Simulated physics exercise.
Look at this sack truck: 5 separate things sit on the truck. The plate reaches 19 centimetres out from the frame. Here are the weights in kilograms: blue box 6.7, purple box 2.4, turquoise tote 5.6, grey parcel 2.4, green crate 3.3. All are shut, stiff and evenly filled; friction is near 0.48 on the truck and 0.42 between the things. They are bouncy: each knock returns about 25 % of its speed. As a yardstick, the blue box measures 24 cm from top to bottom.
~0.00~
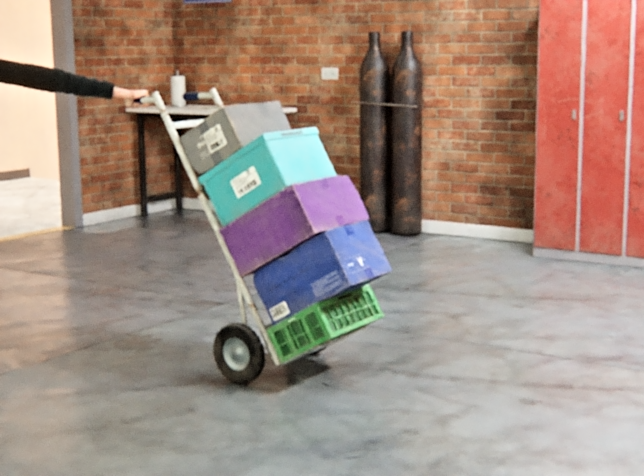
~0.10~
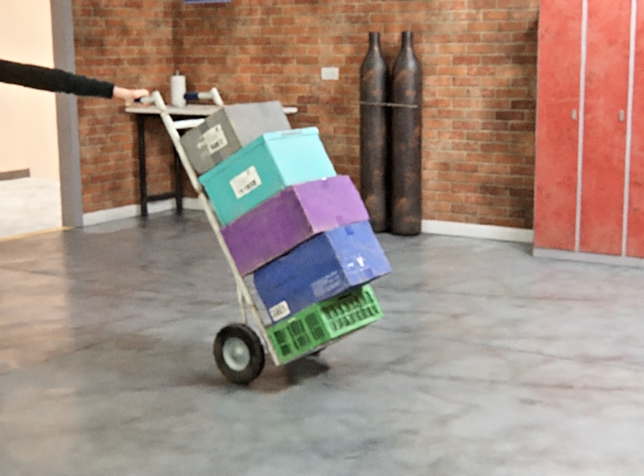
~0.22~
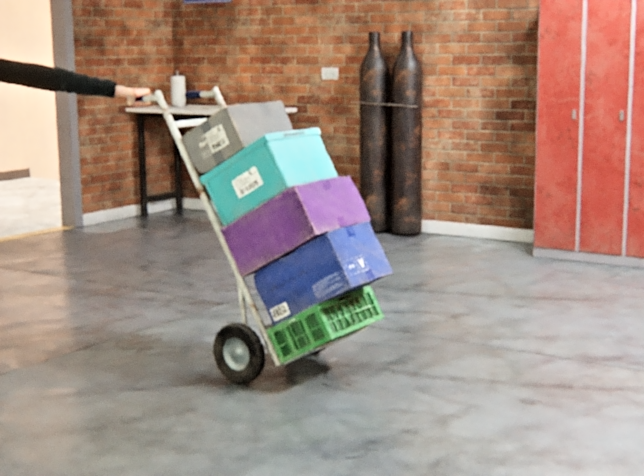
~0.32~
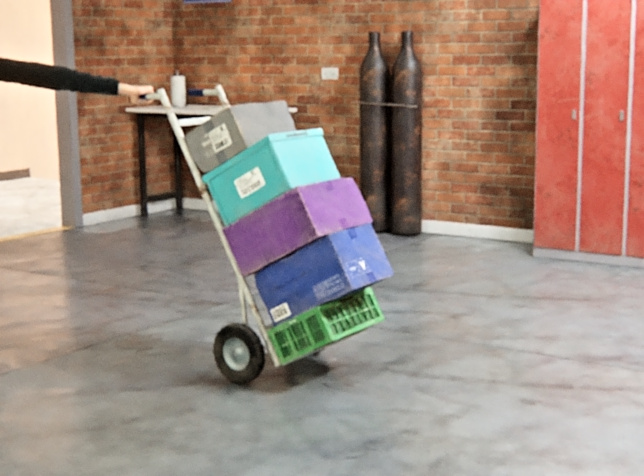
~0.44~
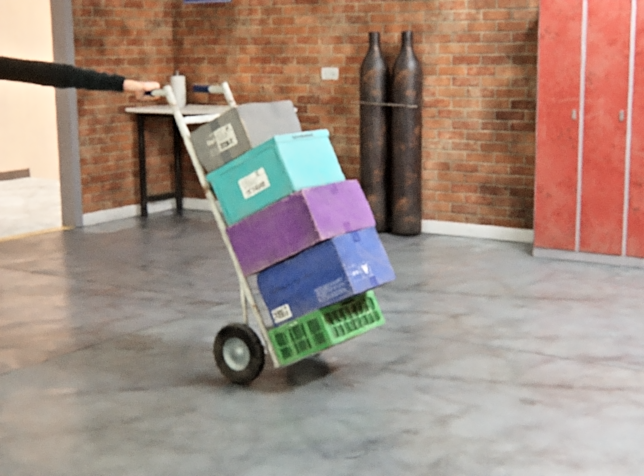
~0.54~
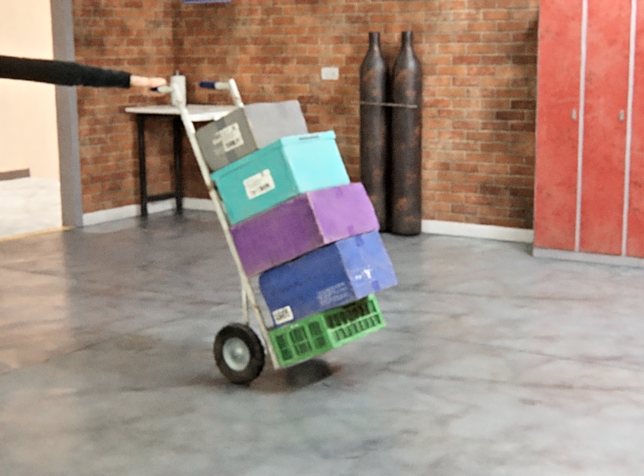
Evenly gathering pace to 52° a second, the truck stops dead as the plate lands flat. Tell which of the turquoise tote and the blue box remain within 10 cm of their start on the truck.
At the end, the turquoise tote will move off its place; the blue box will move off its place.
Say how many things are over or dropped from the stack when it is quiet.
That makes 4.
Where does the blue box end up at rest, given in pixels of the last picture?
At roughly (433, 343).
After 1.44 s, truck upright; turquoise tote 12° off its base near (370, 209); blue box 12° off its base near (358, 318); grey parcel 12° off its base.
After 1.84 s, truck upright; purple box, turquoise tote and grey parcel now dropped from the stack; blue box 39° off its base near (384, 329); green crate 39° off its base.
After 2.14 s, truck upright; blue box 58° off its base near (402, 331); green crate 55° off its base.
After 2.44 s, truck upright; blue box 66° off its base near (410, 332); green crate 31° off its base.
In the end (3.5 s), dropped from the stack, purple box, turquoise tote and grey parcel; toppled on the truck, blue box; green crate under 10 cm from the start. At the end, from the last picture's camera, blue box near (433, 343).
